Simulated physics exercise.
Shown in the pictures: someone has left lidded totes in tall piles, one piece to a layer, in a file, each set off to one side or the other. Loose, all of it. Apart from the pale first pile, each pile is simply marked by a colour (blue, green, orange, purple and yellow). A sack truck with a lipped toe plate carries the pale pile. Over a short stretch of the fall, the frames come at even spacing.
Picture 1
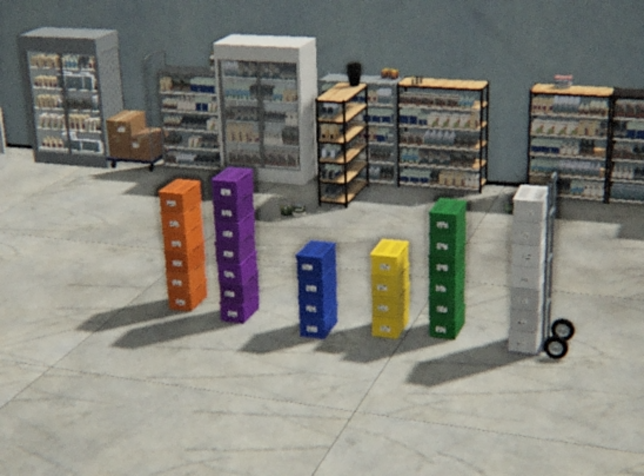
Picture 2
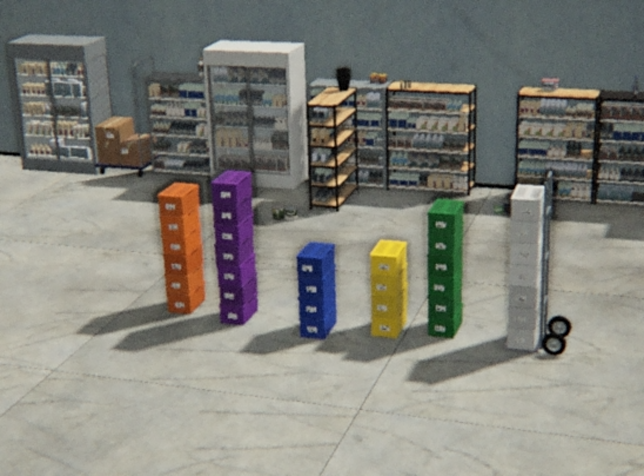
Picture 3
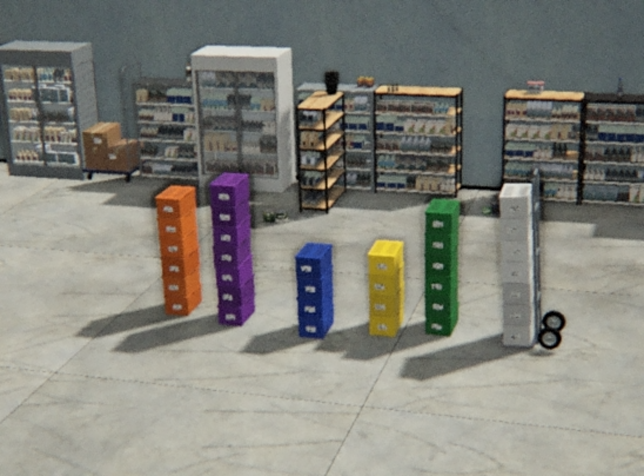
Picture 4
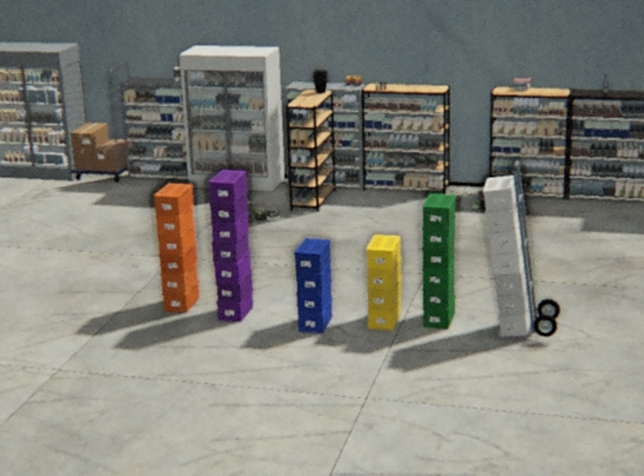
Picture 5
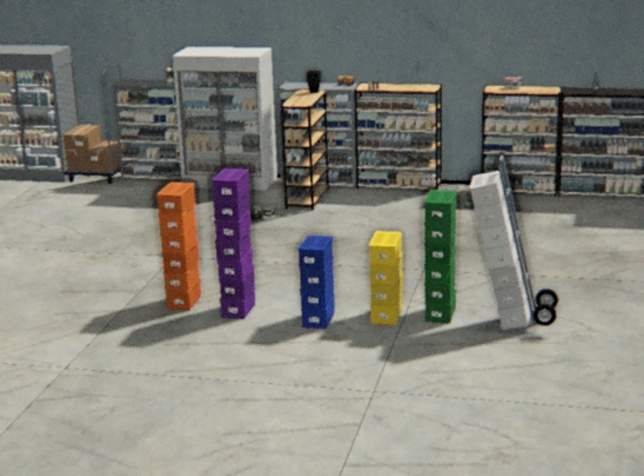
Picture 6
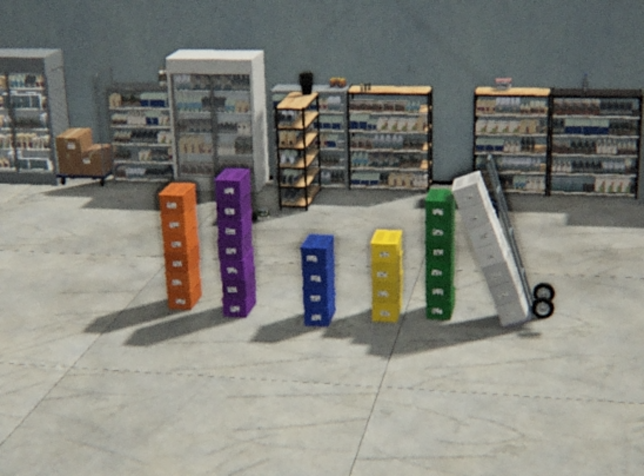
The pale pile on the sack truck stood upright at first, then leaned gradually left toward the green pile as the truck rocked with it, while the orange, purple, blue, yellow and green piles stayed standing.
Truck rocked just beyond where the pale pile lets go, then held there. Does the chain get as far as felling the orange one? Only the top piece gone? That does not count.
Honestly, that pile is spared.
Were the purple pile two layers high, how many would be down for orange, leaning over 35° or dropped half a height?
Orange count: 0.
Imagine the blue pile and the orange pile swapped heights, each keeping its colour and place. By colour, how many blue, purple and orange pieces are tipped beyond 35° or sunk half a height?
Once things settle, you'd count blue 5, purple 7, orange 3 down.
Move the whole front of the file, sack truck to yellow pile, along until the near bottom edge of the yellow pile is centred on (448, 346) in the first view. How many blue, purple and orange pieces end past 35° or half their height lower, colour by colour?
The numbers come out as blue 0, then purple 0, then orange 0.
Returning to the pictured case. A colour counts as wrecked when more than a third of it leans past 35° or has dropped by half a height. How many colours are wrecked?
Altogether, 3.
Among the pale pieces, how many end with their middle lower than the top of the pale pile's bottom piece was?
Altogether it is 2.
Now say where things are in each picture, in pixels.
In the first frame (we follow the side turned to the camera; the camera moves round a little), truck frame (548, 218) level; top orange tote (171, 203); top green tote (442, 224); no other piece has moved.
In the second frame, truck frame (545, 217) level; top orange tote (170, 206).
In the third frame, truck frame (534, 213) rocked barely, top of the pale pile leaning barely; top orange tote (168, 209); no other piece has moved.
In the fourth frame, truck frame (518, 204) rocked a little, top of the pale pile leaning a little; top orange tote (166, 206); no other piece has moved.
In the fifth frame, truck frame (506, 198) rocked a little, top of the pale pile leaning a little; top orange tote (169, 205); no other piece has moved.
In the sixth frame, truck frame (497, 195) rocked clearly, top of the pale pile leaning clearly; top orange tote (171, 205); top purple tote (227, 190); no other piece has moved.
Soon, 7 of the pale pile down; none of the 6 orange totes down (0 of 27 in all colours); top orange tote unmoved; top green tote tipped a little.
A while on, 7 of the pale pile down; none of the 6 orange totes down (5 of 27 in all colours); top orange tote unmoved; top yellow tote tipped clearly, half its height lower.
Towards the end, 7 of the pale pile down; none of the 6 orange totes down (11 of 27 in all colours); top orange tote unmoved; top green tote upside down.
Finally, 7 of the pale pile down; none of the 6 orange totes down (11 of 27 in all colours); top orange tote unmoved; top yellow tote upside down. Seen by the last camera, middles, top orange tote near (178, 199), top yellow tote near (256, 282).
